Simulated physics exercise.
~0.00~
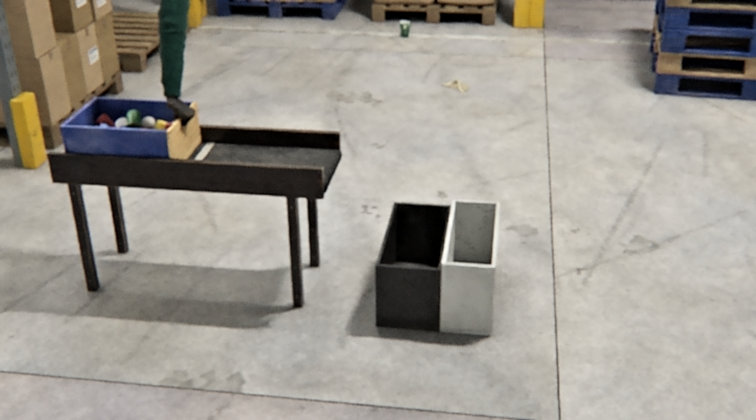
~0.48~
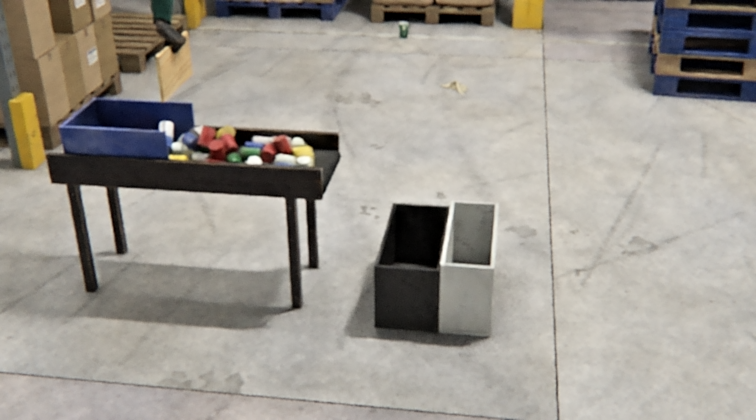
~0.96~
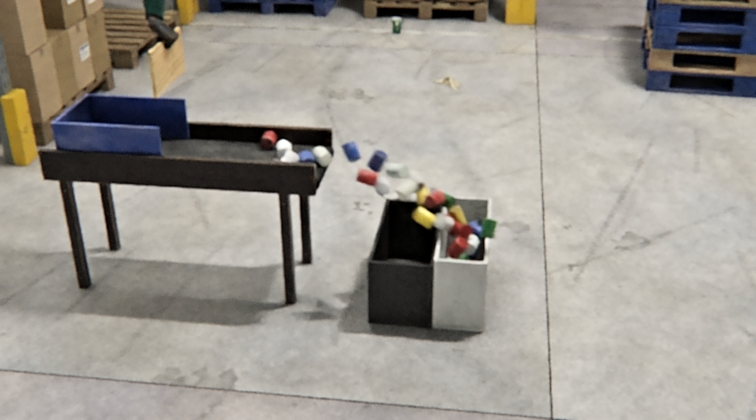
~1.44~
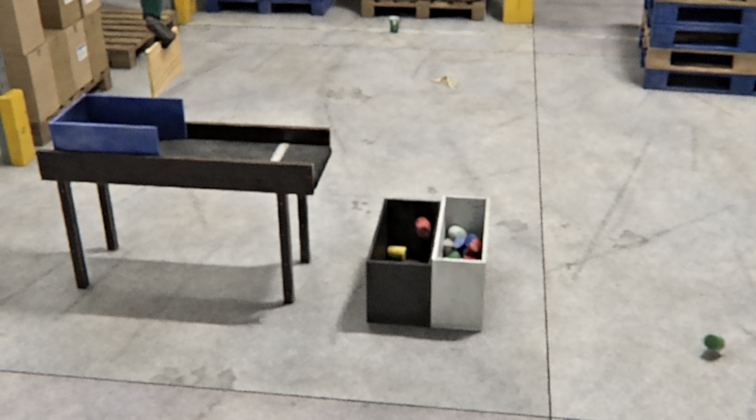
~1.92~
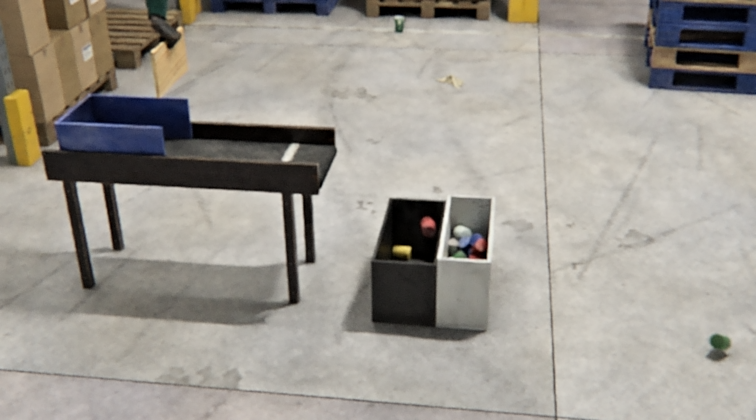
We see a gloved hand lift the gate of a blue pen on a dark conveyor table, and colourful jars spill out, ride right and fly off the end, most landing in the white bin, a few in the black bin, and a green one on the floor beyond.
